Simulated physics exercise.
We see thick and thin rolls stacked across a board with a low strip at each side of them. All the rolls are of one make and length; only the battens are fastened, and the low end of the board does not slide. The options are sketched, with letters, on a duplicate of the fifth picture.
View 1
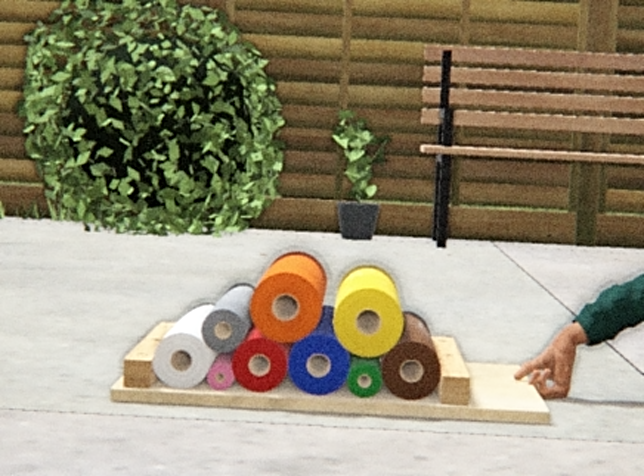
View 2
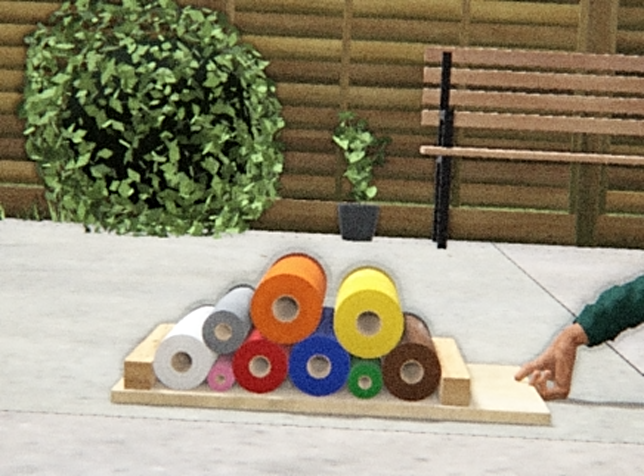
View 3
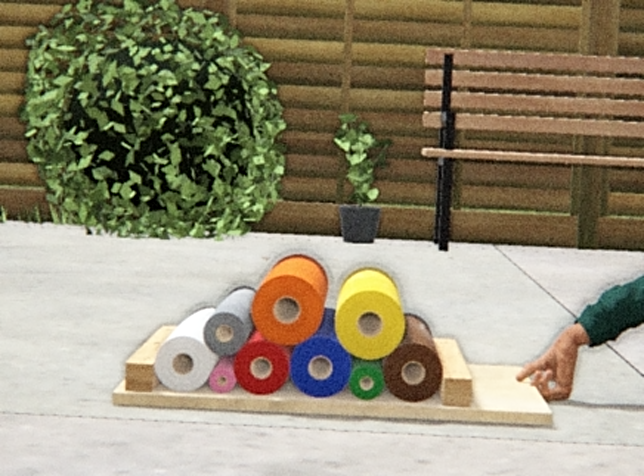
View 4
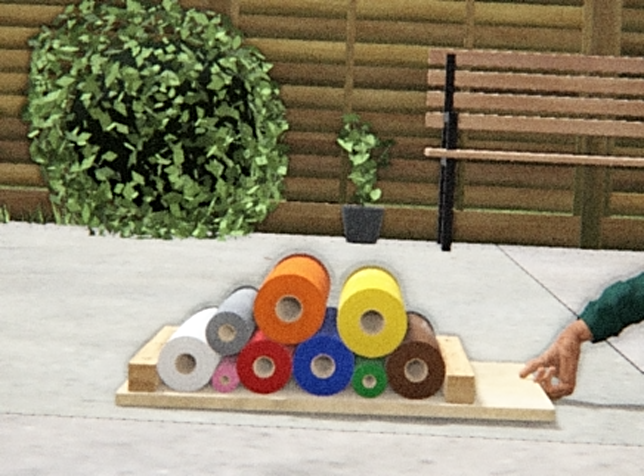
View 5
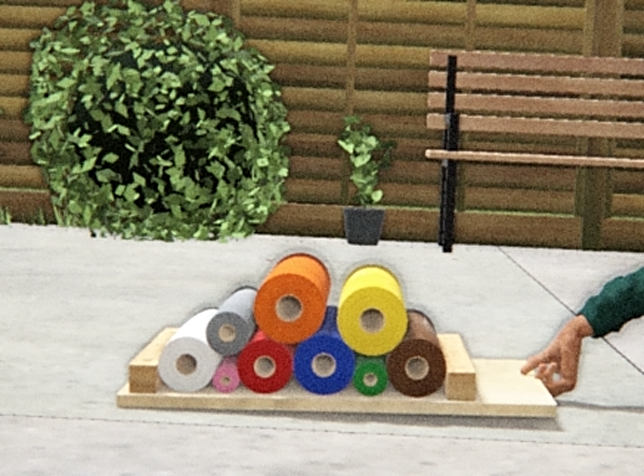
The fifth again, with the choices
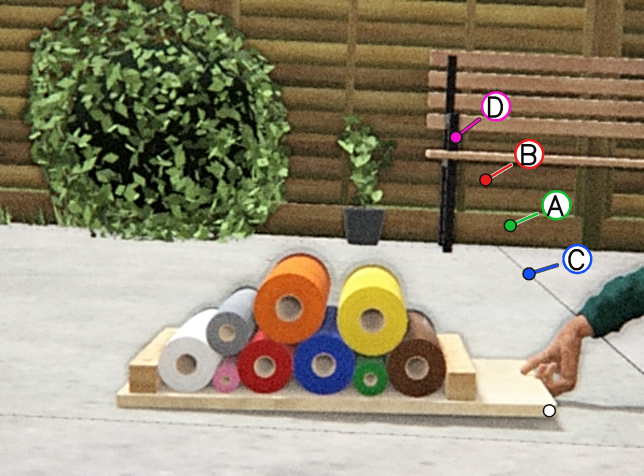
On a paved patio, a hand rests at a board stacked with colourful rolls, barely moving.
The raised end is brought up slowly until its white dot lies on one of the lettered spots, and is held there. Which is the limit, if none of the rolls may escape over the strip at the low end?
Up to D.
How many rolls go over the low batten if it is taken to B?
With B, none.
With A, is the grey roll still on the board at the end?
Yes, with A.
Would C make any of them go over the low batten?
No.
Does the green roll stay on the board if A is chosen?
Yes, with A.
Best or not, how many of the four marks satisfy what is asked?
The number is four.
On the copy, A at (510, 226); B at (486, 180); C at (529, 274); D at (456, 137); the white dot at (550, 411).
On D. First, board at 21°.
Then, board at 40°.
Finally, board at 40°, none over the low batten.
By contrast, A none over the low batten; B none over the low batten; C none over the low batten.
